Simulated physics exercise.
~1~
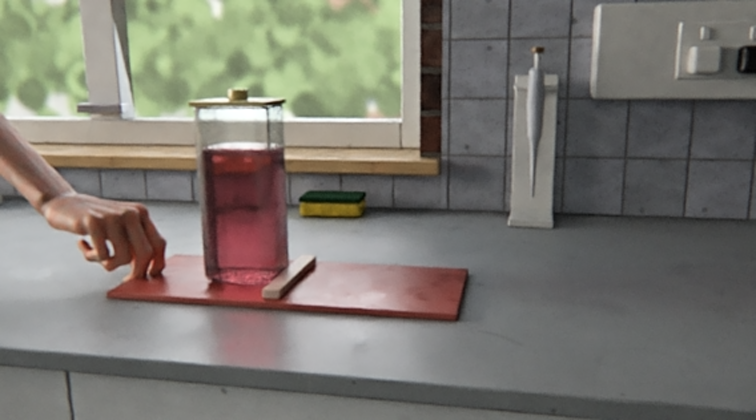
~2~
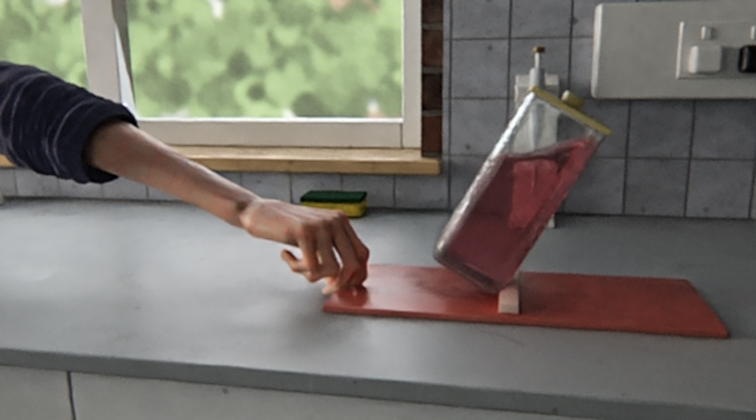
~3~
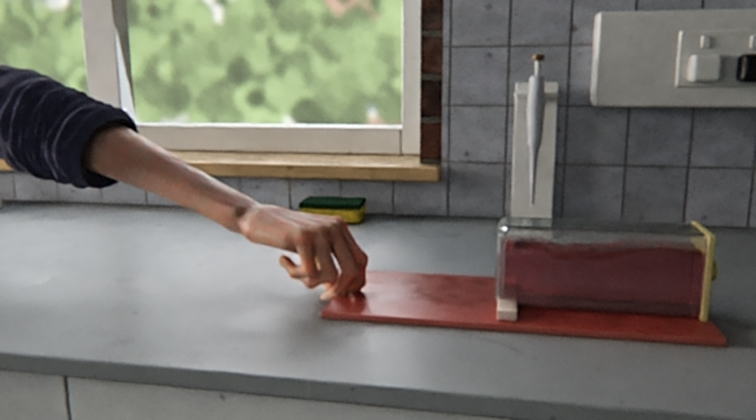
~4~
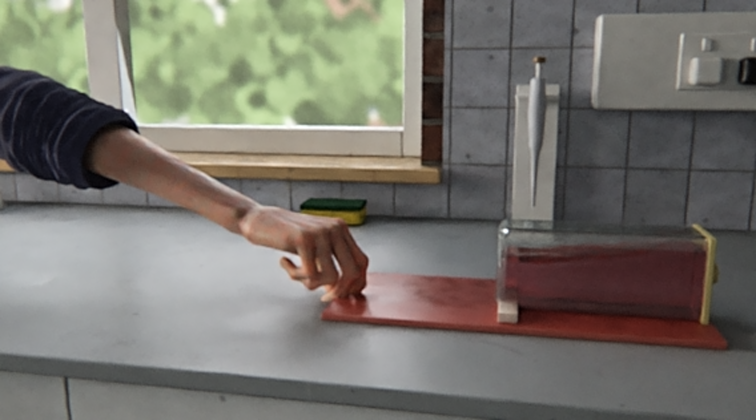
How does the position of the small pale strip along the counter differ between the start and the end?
It starts on the left part of the counter, near the sponge, and ends farther right, in front of the white stand by the wall.
Clear canister of pink liquid riding right on a hand-moved red board, tipping over a strip and ending on its side.
